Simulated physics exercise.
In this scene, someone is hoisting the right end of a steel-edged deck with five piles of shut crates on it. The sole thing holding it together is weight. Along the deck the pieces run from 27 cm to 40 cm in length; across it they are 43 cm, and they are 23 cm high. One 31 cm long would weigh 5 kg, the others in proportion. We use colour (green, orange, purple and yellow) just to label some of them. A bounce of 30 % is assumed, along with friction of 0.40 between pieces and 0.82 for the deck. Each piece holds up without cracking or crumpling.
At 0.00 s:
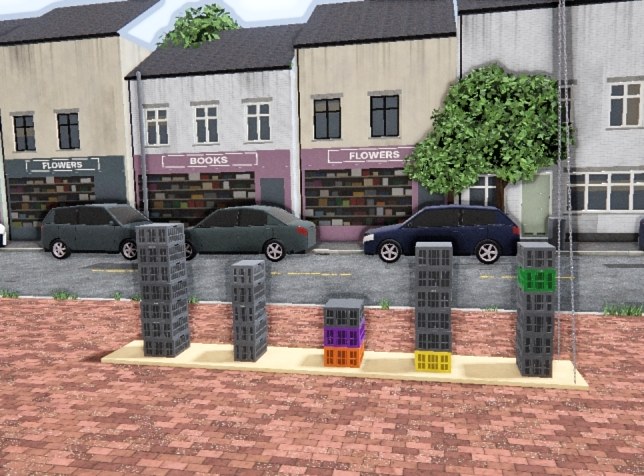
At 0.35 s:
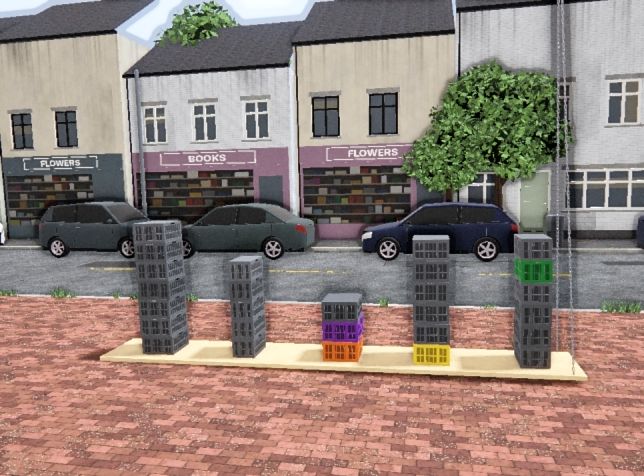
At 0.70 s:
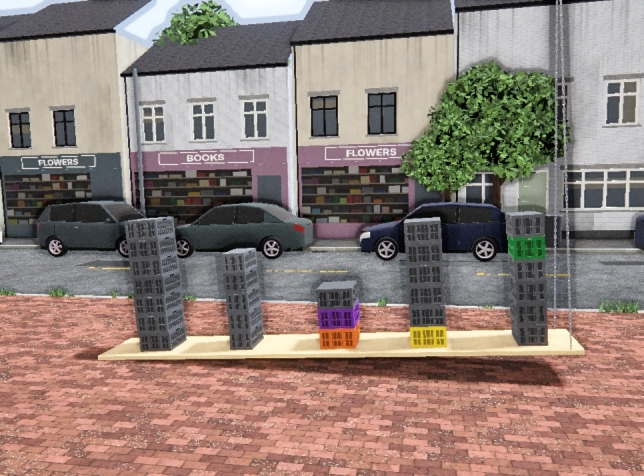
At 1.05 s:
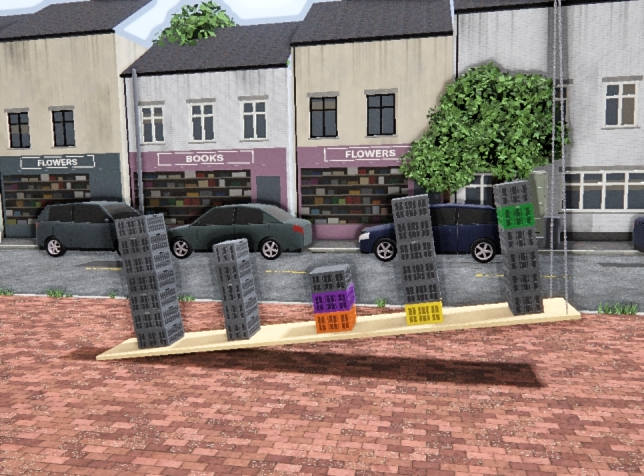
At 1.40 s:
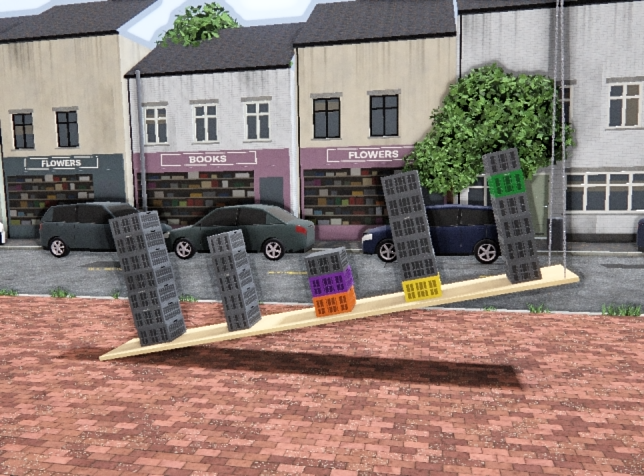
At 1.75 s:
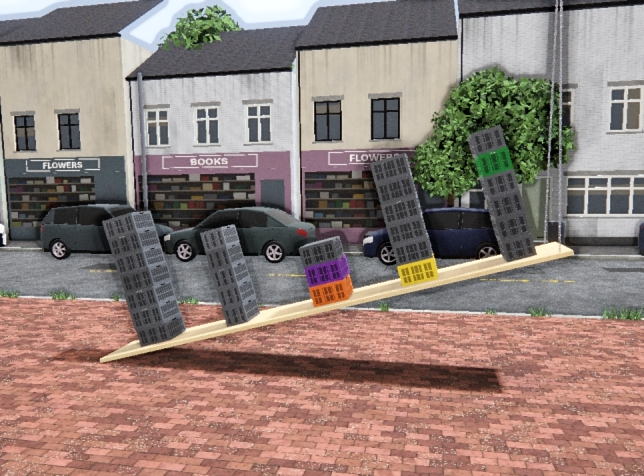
A long pale board carrying five stacks of mostly grey crates lay flat on red brick paving, then its right end rose steadily on lines, leaving the board and its stacks slanting to the left.
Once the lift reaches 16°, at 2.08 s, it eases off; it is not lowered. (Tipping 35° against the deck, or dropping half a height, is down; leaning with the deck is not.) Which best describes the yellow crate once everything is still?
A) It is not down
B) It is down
Answer: B.
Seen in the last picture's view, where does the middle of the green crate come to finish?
Its centre finishes around pixel (327, 251) in the last picture.
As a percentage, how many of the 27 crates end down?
I'd put it at about 95 percent.
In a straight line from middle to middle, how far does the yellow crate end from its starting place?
Start and end lie near 115 cm apart.
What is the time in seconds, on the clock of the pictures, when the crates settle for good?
That comes at about 7.0 s.
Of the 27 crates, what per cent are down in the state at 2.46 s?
20 %.
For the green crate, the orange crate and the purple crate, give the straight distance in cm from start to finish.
Shift in cm - green: 220; orange: 80; purple: 70.
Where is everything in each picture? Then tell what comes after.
In the first frame (pixels give the middle of a visible side; leans and shifts are taken against what carries them), middle of the deck's edge (321, 373) slope 0°; yellow crate (433, 362); orange crate (342, 357); purple crate (342, 337); none has stirred.
The second frame shows middle of the deck's edge (320, 368) slope 1°; yellow crate (431, 355).
The third frame shows middle of the deck's edge (317, 356) slope 4°; yellow crate (428, 337).
The fourth frame shows middle of the deck's edge (314, 340) slope 8°; yellow crate (424, 314).
The fifth frame shows middle of the deck's edge (314, 323) slope 12°; yellow crate (422, 289).
The sixth frame shows middle of the deck's edge (311, 313) slope 15°; yellow crate (417, 273); green crate (495, 162) 25 mm from its place; purple crate (324, 274); movement in 3 of them.
After 2.46 s, slope 16°; 6 of the 27 crates down; yellow crate 15° from how it stood; green crate 43° from how it stood, 21 cm lower.
After 3.12 s, slope 16°; 25 of the 27 crates down; yellow crate on its side; green crate on its side.
In the end (7.4 s), slope 16°; 26 of the 27 crates down; yellow crate on its side; green crate upside down; purple crate 23 cm lower. From the last view, middles, yellow crate near (387, 263), green crate near (327, 251).
